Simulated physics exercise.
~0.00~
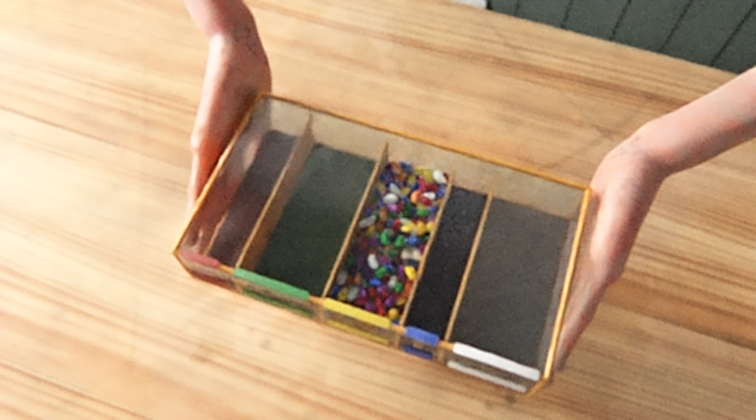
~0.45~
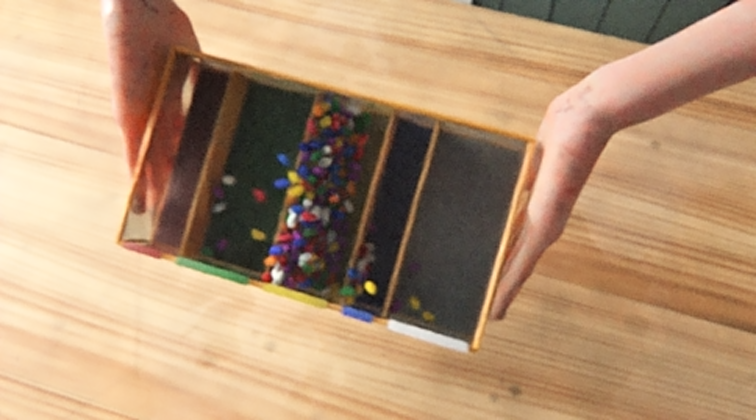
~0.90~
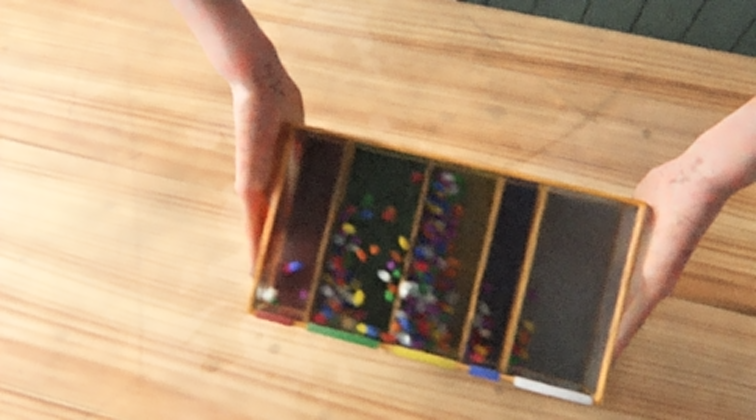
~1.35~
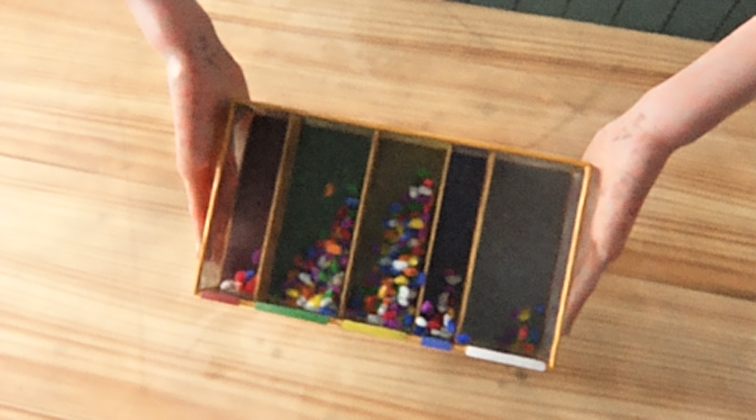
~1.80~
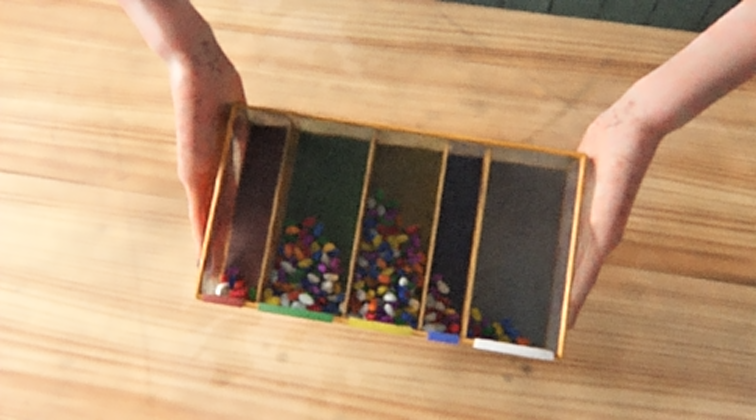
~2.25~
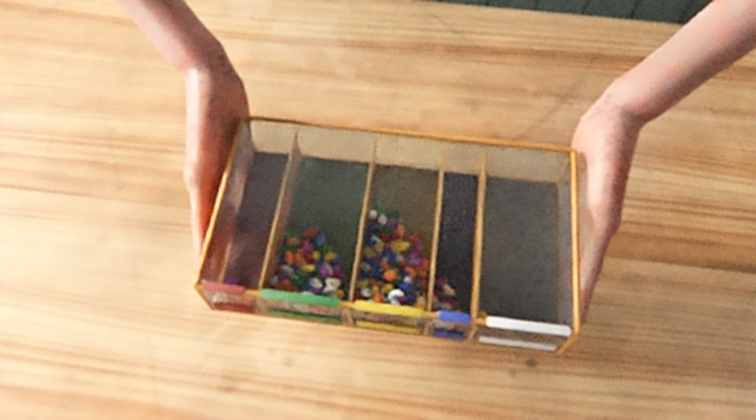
On a pale wooden tabletop, seen from above with a strip of dark green panelling at the top edge, two hands hold a clear-lidded box by its ends. Its five compartments carry red, green, yellow, blue and white labels from left to right, and colourful jelly beans fill only the yellow one. The hands tilt the box towards its labelled edge and shake it left and right, scattering beans over the partitions. The shaking stops and the beans settle along the labelled edge. Finally the hands level the box, leaving most beans in yellow, many in green and few elsewhere.
